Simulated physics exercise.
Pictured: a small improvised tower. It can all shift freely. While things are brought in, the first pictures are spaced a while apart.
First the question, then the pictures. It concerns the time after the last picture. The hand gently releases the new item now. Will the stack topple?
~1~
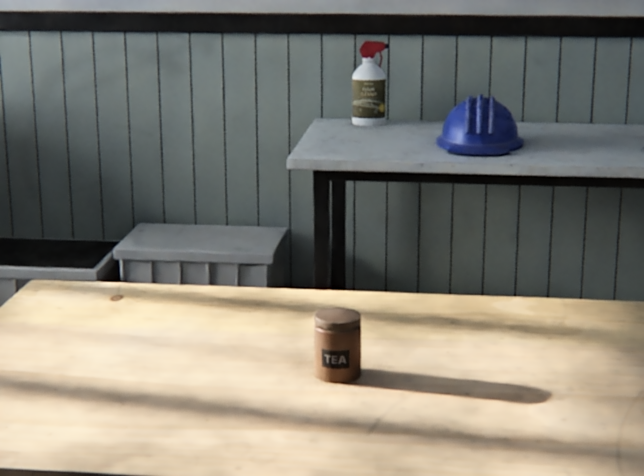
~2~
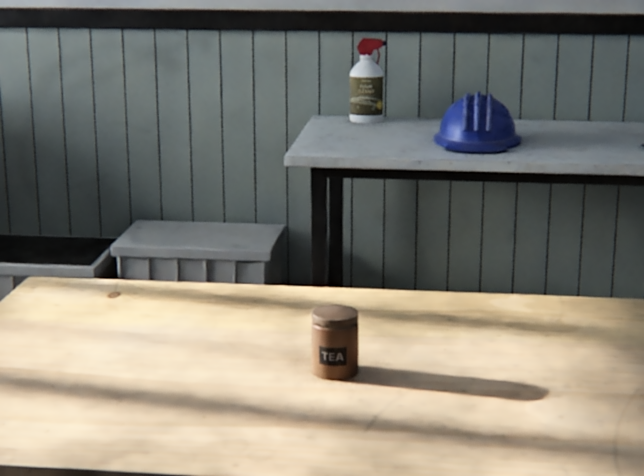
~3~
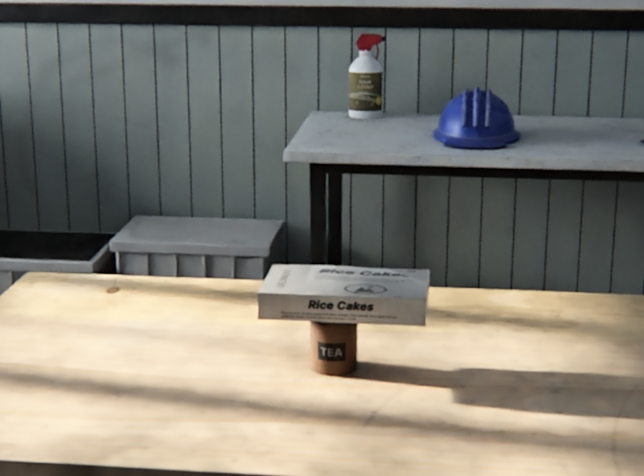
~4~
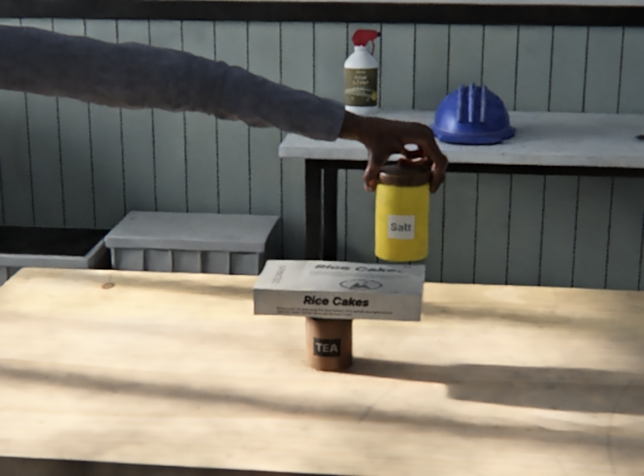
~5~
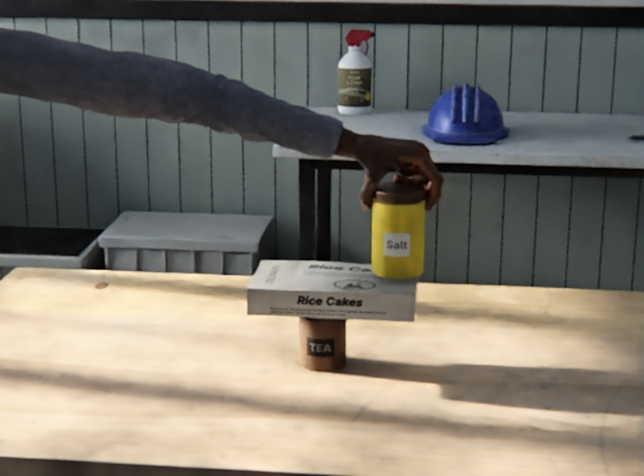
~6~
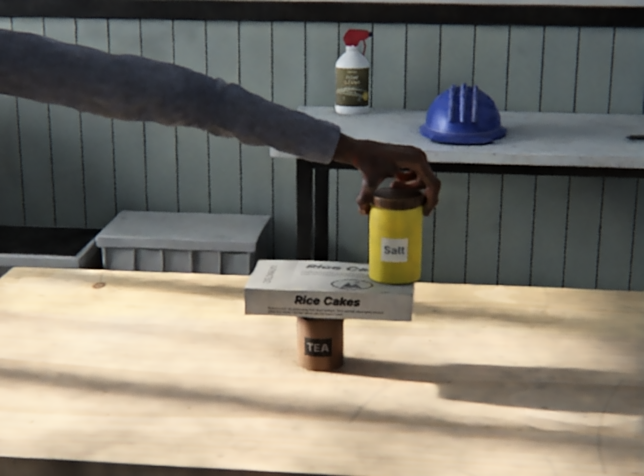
Yes, it topples.
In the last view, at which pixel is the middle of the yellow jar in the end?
About (546, 344).
Then, 0.30 s after the last picture, yellow jar now fallen; white packet tipped 46° from how it was.
Then, 0.50 s after the last picture, white packet tipped 68° from how it was.
Then, 0.90 s after the last picture, white packet now fallen; brown jar slid about its own width.
At rest, fallen, yellow jar and white packet; moved from the start, brown jar. Seen from the same camera at the end, yellow jar near (546, 344). The stack loses its balance.
